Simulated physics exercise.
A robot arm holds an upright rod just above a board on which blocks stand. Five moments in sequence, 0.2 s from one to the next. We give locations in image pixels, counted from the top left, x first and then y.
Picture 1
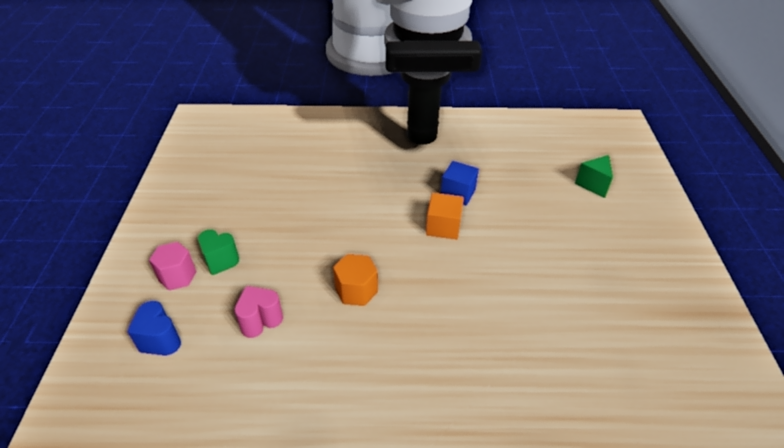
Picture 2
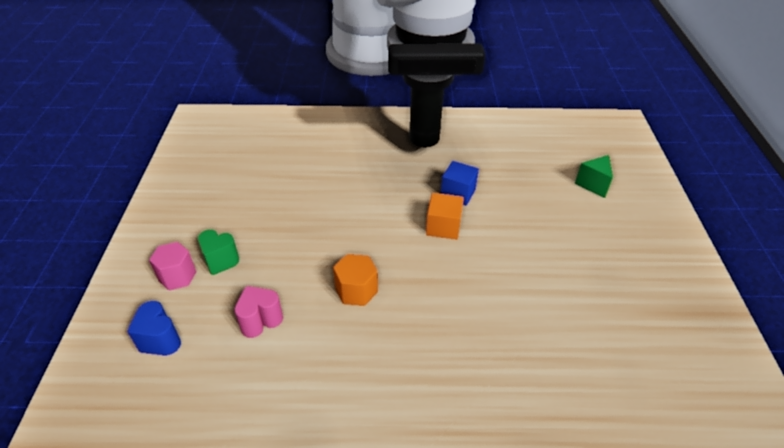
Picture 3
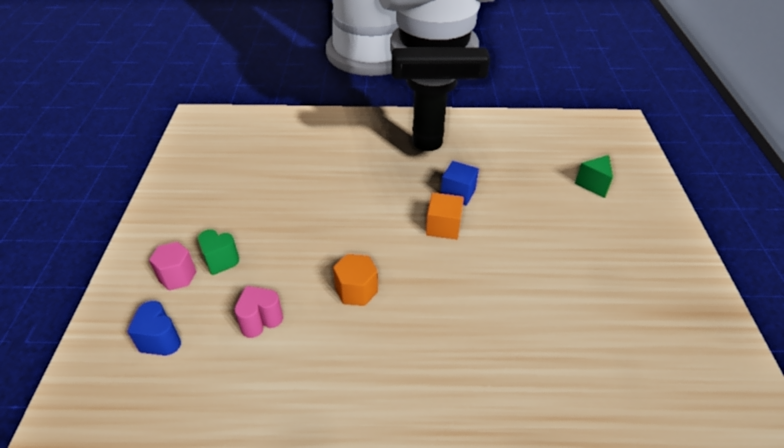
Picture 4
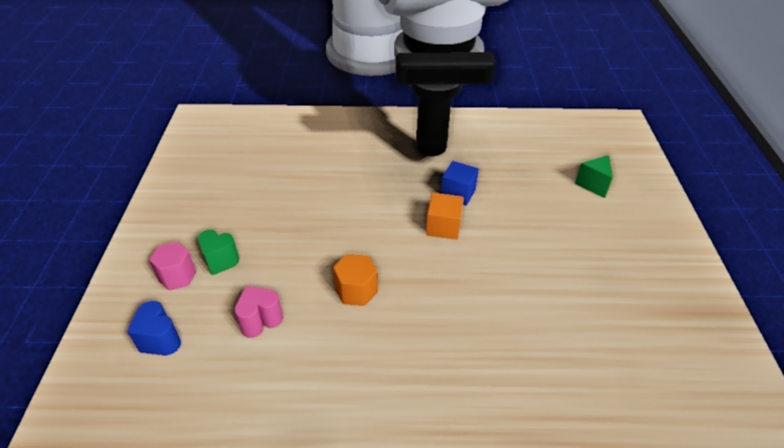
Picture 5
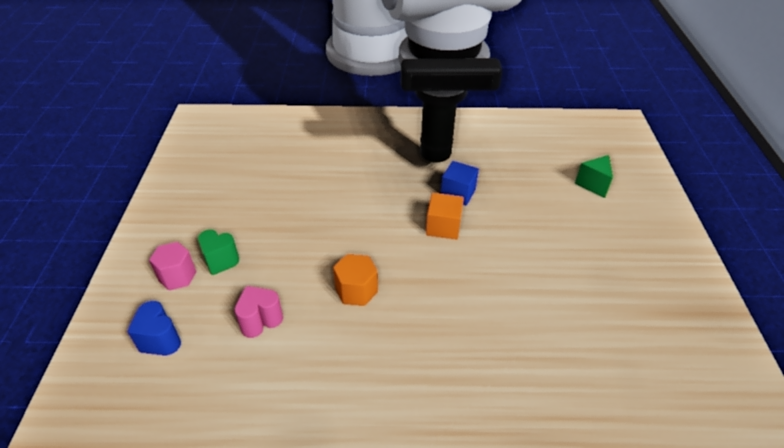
A robot arm's black rod crept slightly forward and to the right over a wooden board, drawing close to a blue block beside an orange one, while all the scattered colored blocks stayed still.
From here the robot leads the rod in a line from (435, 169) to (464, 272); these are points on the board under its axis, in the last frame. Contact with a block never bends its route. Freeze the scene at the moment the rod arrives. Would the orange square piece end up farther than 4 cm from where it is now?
I expect so.
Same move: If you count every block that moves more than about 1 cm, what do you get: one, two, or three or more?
2 blocks.
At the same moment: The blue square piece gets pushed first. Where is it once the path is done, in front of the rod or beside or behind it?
Slipped clear.
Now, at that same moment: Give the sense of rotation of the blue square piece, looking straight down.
Looking down, my answer is that the blue square piece rotates anticlockwise.
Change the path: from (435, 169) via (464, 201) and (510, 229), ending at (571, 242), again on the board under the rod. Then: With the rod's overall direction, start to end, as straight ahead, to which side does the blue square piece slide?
That's a shift to the right.
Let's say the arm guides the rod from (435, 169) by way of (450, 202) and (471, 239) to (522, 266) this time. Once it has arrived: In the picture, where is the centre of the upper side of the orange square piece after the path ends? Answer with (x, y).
The top centre is at (444, 228).
What follows on the original path. One third of the way, rod at (446, 184); blue square piece at (478, 184), turned 20° anticlockwise.
Two thirds of the way, rod at (456, 219); orange square piece at (447, 237), turned 20° clockwise; blue square piece at (482, 187), turned 30° anticlockwise.
At the end, rod at (467, 257); orange square piece at (441, 269), turned 45° clockwise; blue square piece at (482, 187), turned 30° anticlockwise.
